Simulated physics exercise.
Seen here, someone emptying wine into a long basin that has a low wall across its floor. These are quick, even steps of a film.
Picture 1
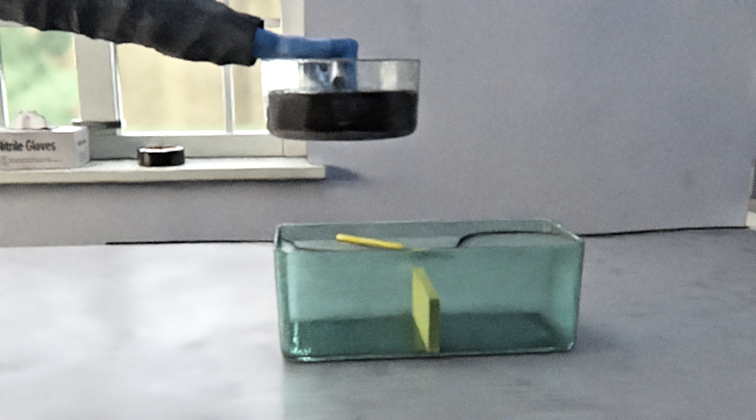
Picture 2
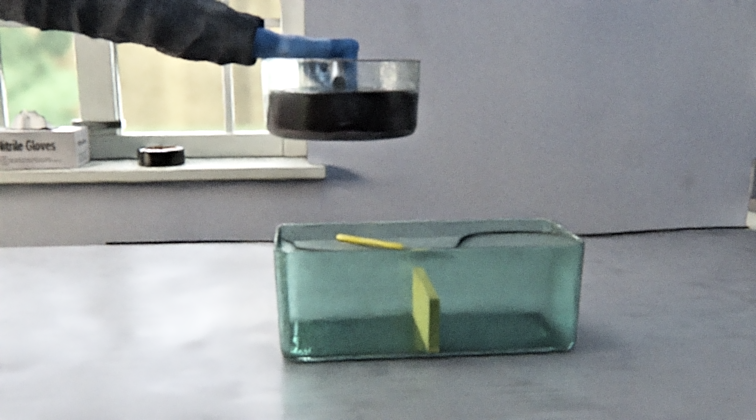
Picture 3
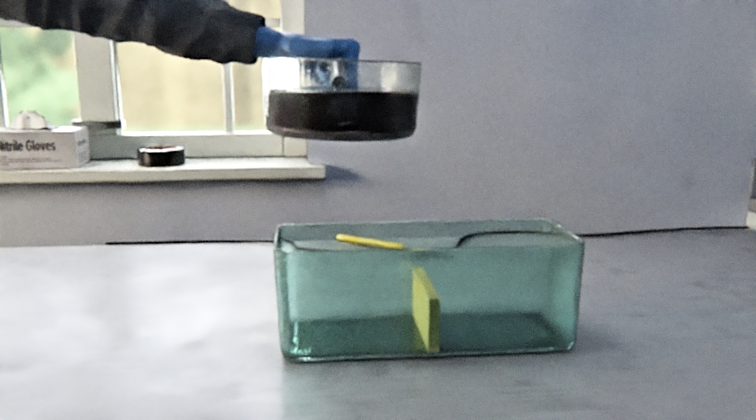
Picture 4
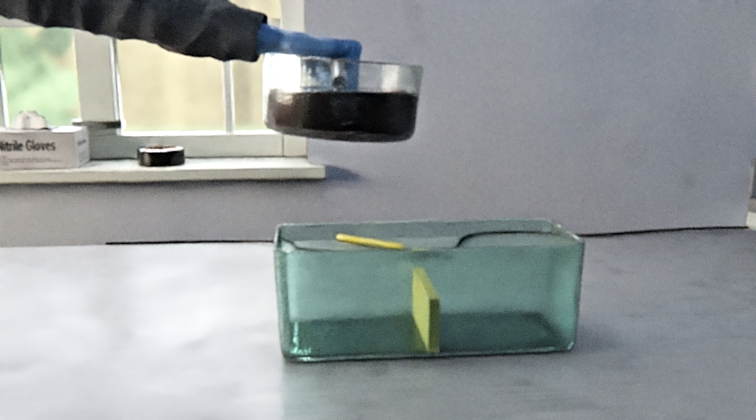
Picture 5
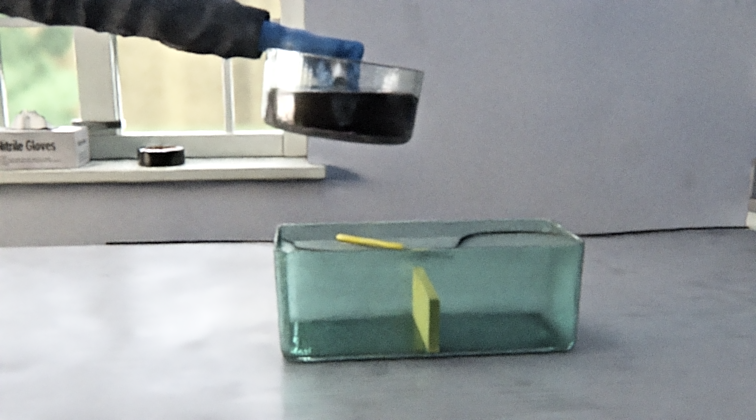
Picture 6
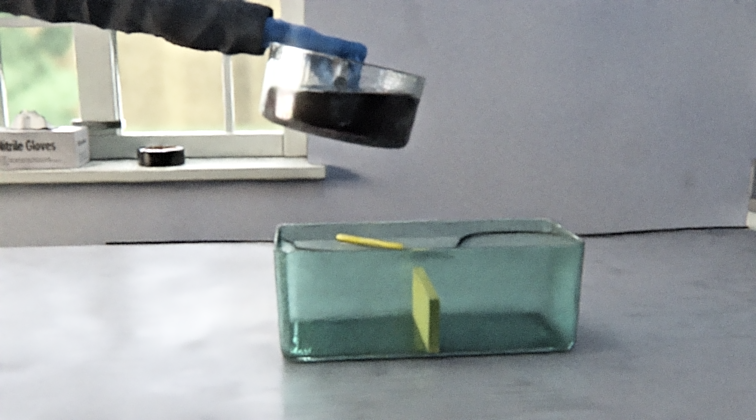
In this clip, a blue-gloved hand holds a round glass dish of dark liquid above a long greenish basin with a low yellow wall inside, first keeping it nearly level, then gradually tilting it down to the right.
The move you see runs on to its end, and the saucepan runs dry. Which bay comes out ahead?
It is the right-hand one.
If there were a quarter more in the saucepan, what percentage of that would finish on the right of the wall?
Close to 75 per cent.
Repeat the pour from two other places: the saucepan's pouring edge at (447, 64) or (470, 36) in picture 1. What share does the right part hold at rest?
The first gives 90 %, the second 90 %.
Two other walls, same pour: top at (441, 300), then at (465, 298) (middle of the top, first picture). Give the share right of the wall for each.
First some 50, then 35 per cent.
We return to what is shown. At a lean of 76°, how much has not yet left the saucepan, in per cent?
Roughly 55 in a hundred.
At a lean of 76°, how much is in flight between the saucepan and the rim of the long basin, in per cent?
Close to 40 per cent.
A moment on, the tilt is 76° and 53 per cent is still to pour, 0 is left of the wall and 6 right of it.
Next, the tilt is 107° and 9 per cent is still to pour, 10 is left of the wall and 70 right of it.
Then the tilt is 108° and 0 per cent is still to pour, 27 is left of the wall and 71 right of it.
Later the tilt is 108° and 0 per cent is still to pour, 29 is left of the wall and 71 right of it.
Finally, 29 per cent lies left of the wall, 71 right of it and 1 outside.
